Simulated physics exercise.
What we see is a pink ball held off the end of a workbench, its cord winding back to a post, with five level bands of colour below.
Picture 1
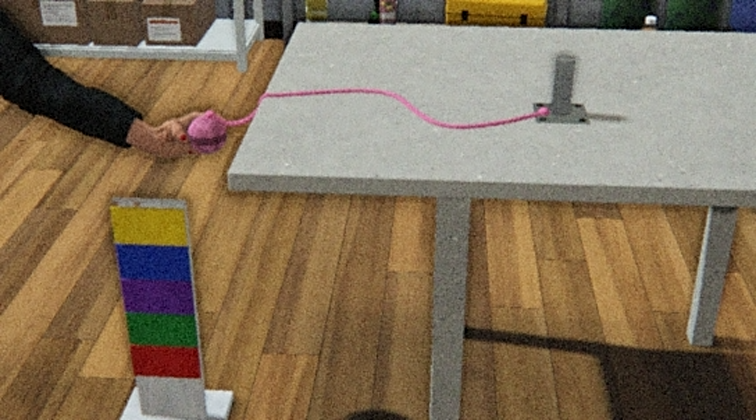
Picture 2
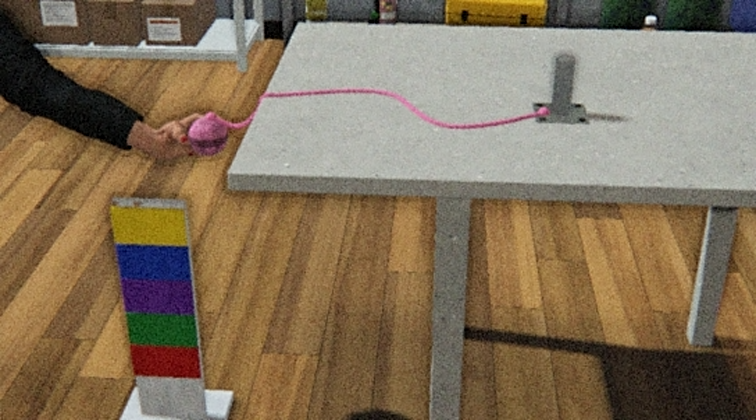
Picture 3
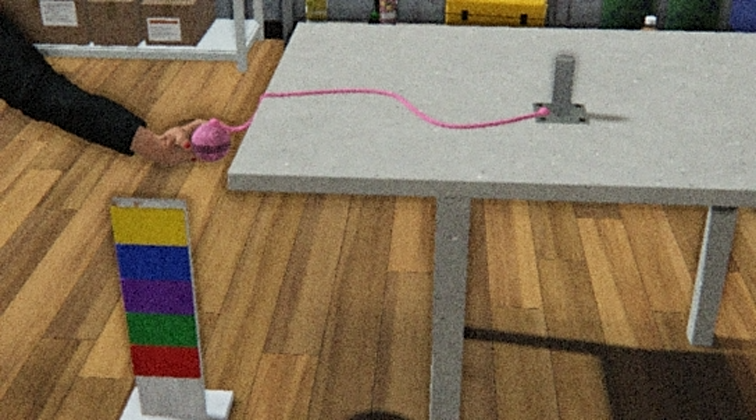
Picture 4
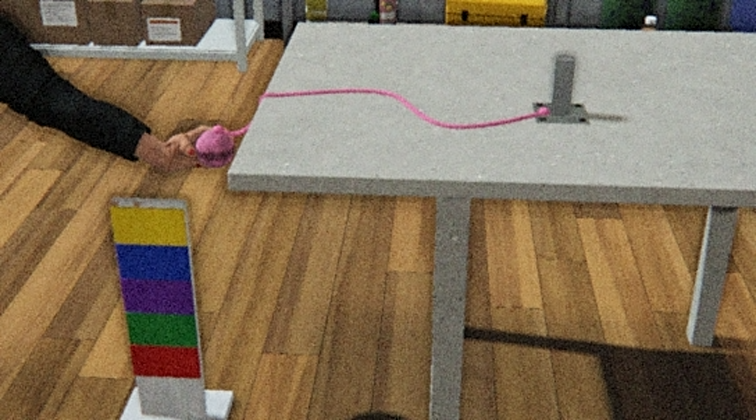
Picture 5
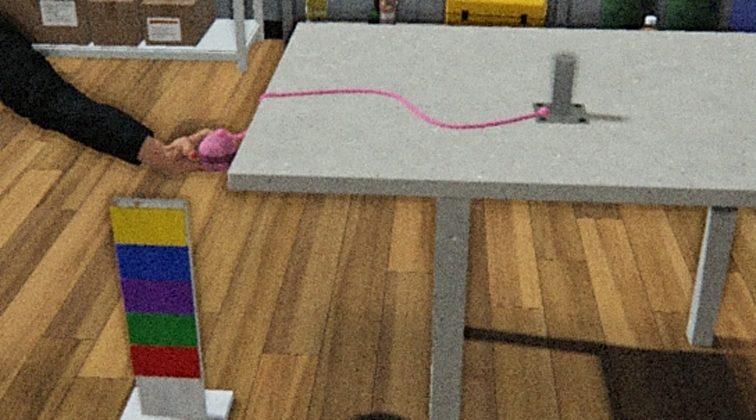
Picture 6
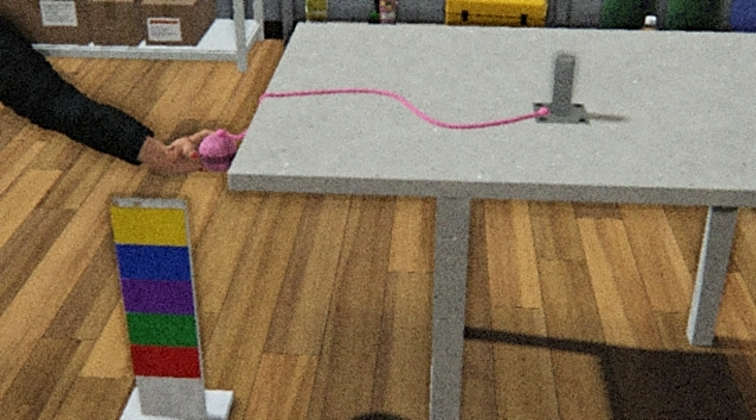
A hand holding a pink ball shifts slightly right and down beside the edge of a gray table, then stays nearly still, while the ball's pink cord lies curved across the tabletop to a small metal post.
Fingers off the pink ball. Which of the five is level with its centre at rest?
Its centre hangs level with the yellow band.
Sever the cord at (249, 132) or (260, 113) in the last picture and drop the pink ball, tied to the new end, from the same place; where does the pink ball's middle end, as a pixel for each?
Near (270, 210) and (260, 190).
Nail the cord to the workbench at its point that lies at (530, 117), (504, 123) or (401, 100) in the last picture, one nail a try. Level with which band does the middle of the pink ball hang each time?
One after the other, yellow; yellow; higher than all five.
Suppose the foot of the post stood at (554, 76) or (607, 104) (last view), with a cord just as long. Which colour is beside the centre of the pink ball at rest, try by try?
One after the other, yellow; higher than all five.
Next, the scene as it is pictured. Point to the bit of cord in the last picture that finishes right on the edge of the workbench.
The one at (317, 93).
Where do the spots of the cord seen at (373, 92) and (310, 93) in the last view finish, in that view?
The first at (314, 106), the second at (259, 117).
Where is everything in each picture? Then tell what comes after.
In the first frame, pink ball (207, 135); yellow (149, 228); blue (153, 264); purple (157, 298); green (161, 331); red (165, 363).
In the second frame, pink ball (208, 137); cord through (519, 119) (443, 125) (404, 101) (345, 92) (268, 97).
In the third frame, pink ball (211, 142).
In the fourth frame, pink ball (215, 149); cord through (519, 119) (443, 125) (404, 101) (345, 92) (268, 97).
In the fifth frame, pink ball (218, 153).
In the sixth frame, pink ball (218, 153); cord through (519, 119) (443, 125) (404, 101) (345, 92) (268, 97).
A little later, ball near (245, 222); level with yellow.
Next, ball near (287, 242); level with yellow.
When it is over, ball near (266, 242); level with yellow. Its middle rests at the yellow band.
